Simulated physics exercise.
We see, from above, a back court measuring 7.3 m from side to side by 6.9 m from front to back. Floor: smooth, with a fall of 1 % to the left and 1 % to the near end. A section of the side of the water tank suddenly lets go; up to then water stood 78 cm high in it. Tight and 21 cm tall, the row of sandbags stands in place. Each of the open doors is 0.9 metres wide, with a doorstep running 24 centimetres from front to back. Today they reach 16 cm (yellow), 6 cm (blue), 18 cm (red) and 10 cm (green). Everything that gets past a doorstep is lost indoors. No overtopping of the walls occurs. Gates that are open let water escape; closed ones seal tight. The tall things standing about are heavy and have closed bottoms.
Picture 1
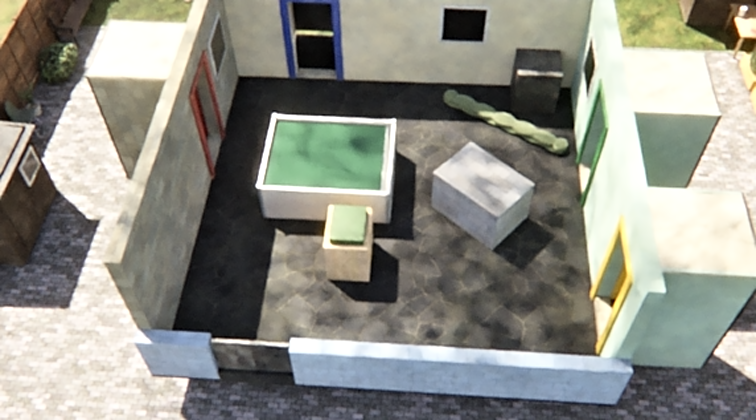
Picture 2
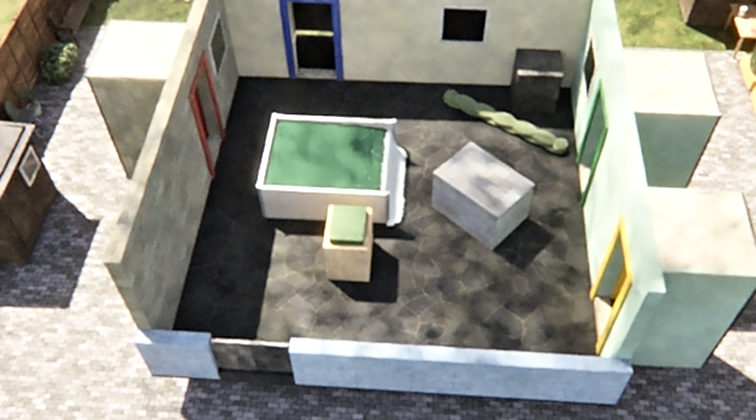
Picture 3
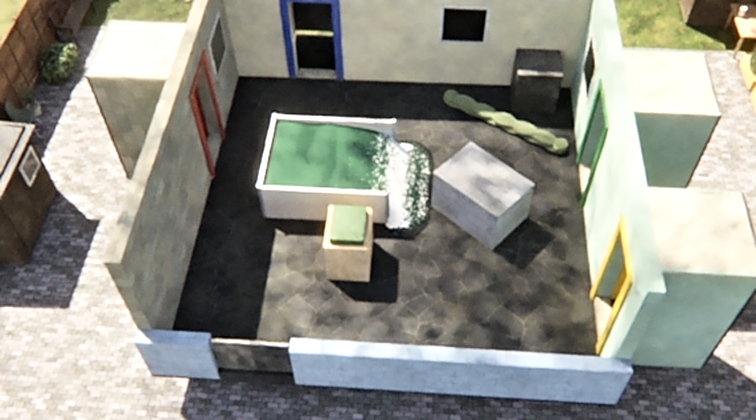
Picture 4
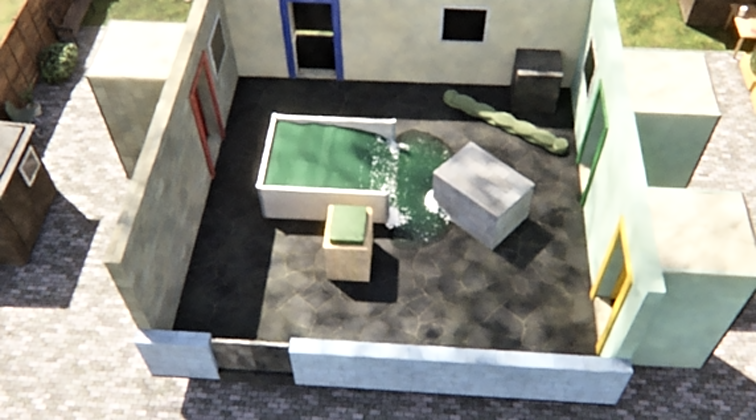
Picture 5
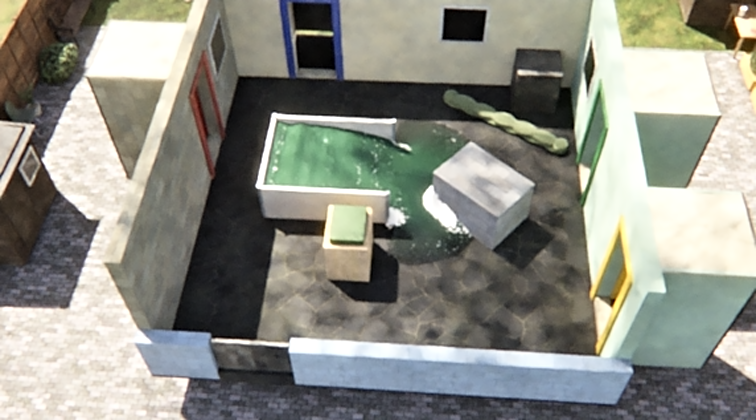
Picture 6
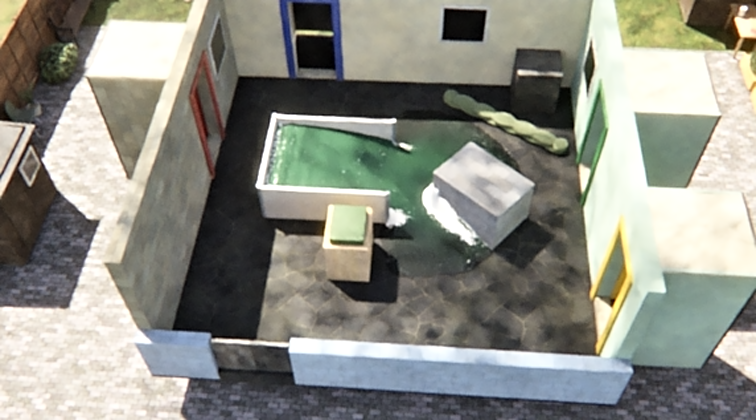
Green water bursts through the right side of a raised rectangular tank, foaming onto the dark paved court, then spreads around the large grey block and toward the sandbags as the level in the tank drops slightly.
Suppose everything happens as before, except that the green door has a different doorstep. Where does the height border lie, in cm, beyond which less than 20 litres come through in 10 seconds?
It lies at roughly 20 cm.
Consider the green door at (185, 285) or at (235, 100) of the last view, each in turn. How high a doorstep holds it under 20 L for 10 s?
Around 13.0 and 9.5 cm respectively.
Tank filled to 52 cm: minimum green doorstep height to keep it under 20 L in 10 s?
The step would need to be some 12.5 cm high.
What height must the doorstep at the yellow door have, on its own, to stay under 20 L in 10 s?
I'd raise yellow to close to 14.0 cm.
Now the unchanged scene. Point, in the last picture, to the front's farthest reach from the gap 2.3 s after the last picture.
In the last picture, around (598, 381).
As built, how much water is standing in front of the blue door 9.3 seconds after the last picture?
Depth: Near 2.0 cm.
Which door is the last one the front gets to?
That would be the red door.
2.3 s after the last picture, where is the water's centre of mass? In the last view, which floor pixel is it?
About (440, 197).
Then, 0.7 s after the last picture water covers 25 % of the floor, deepest (52 cm) near (429, 200); 12 cm at the green door, 1 litre in over its 10 cm doorstep.
Then, 2.3 s after the last picture water covers 55 % of the floor, deepest (29 cm) near (598, 381); 21 cm at the green door, 78 litres in over its 10 cm doorstep.
Then, 9.3 s after the last picture water covers 95 % of the floor, deepest (18 cm) near (166, 356); 4 cm at the green door, 131 litres in over its 10 cm doorstep.
At the green door as built, the water peaked near 23 cm, 1.7 s after the last picture.
With a doorstep of 16.5 cm, 48 litres would have come in within the 10 s; with 22.5 cm, 11 litres. So under 20 litres takes about 20 cm.
